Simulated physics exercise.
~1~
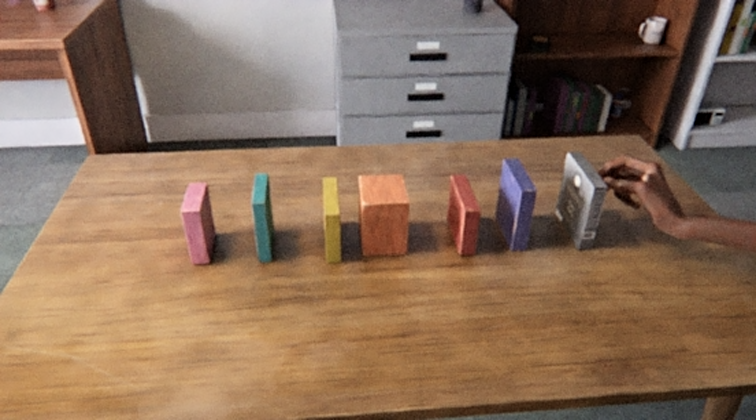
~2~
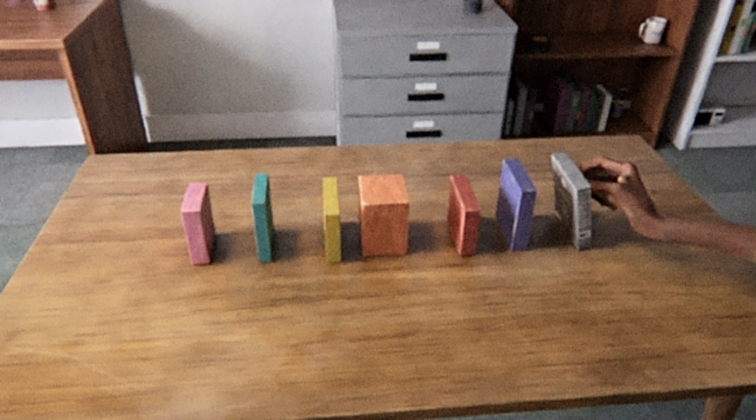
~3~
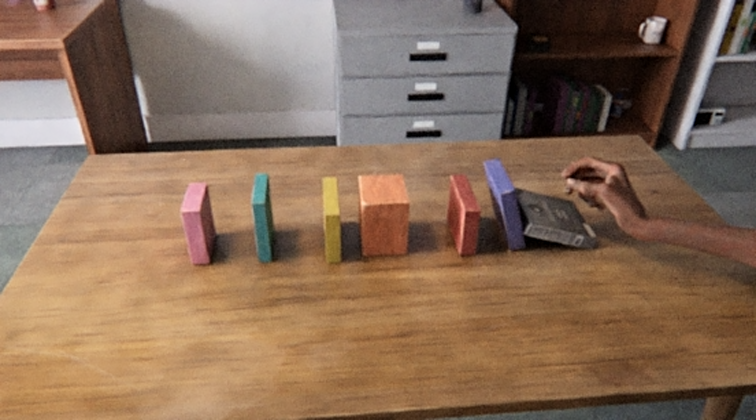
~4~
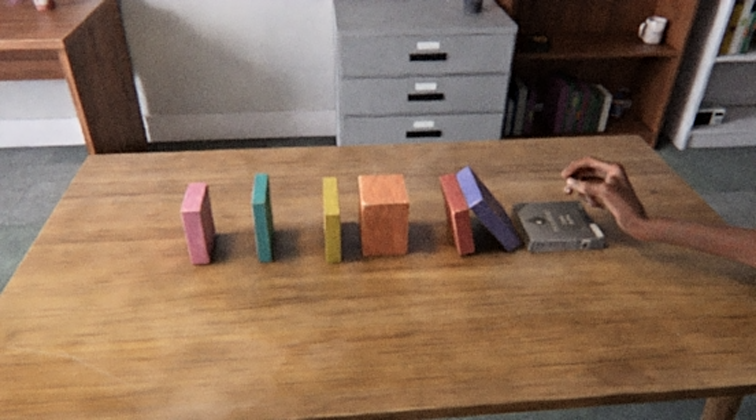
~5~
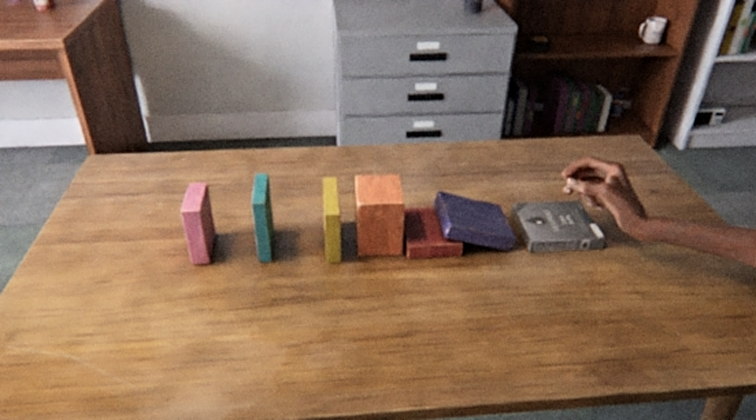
A hand tipped the grey packet at the right end of a row on a wooden table, and it knocked over the blue board, which toppled the red one against the orange block, while the block and the yellow, turquoise and pink boards stayed standing.
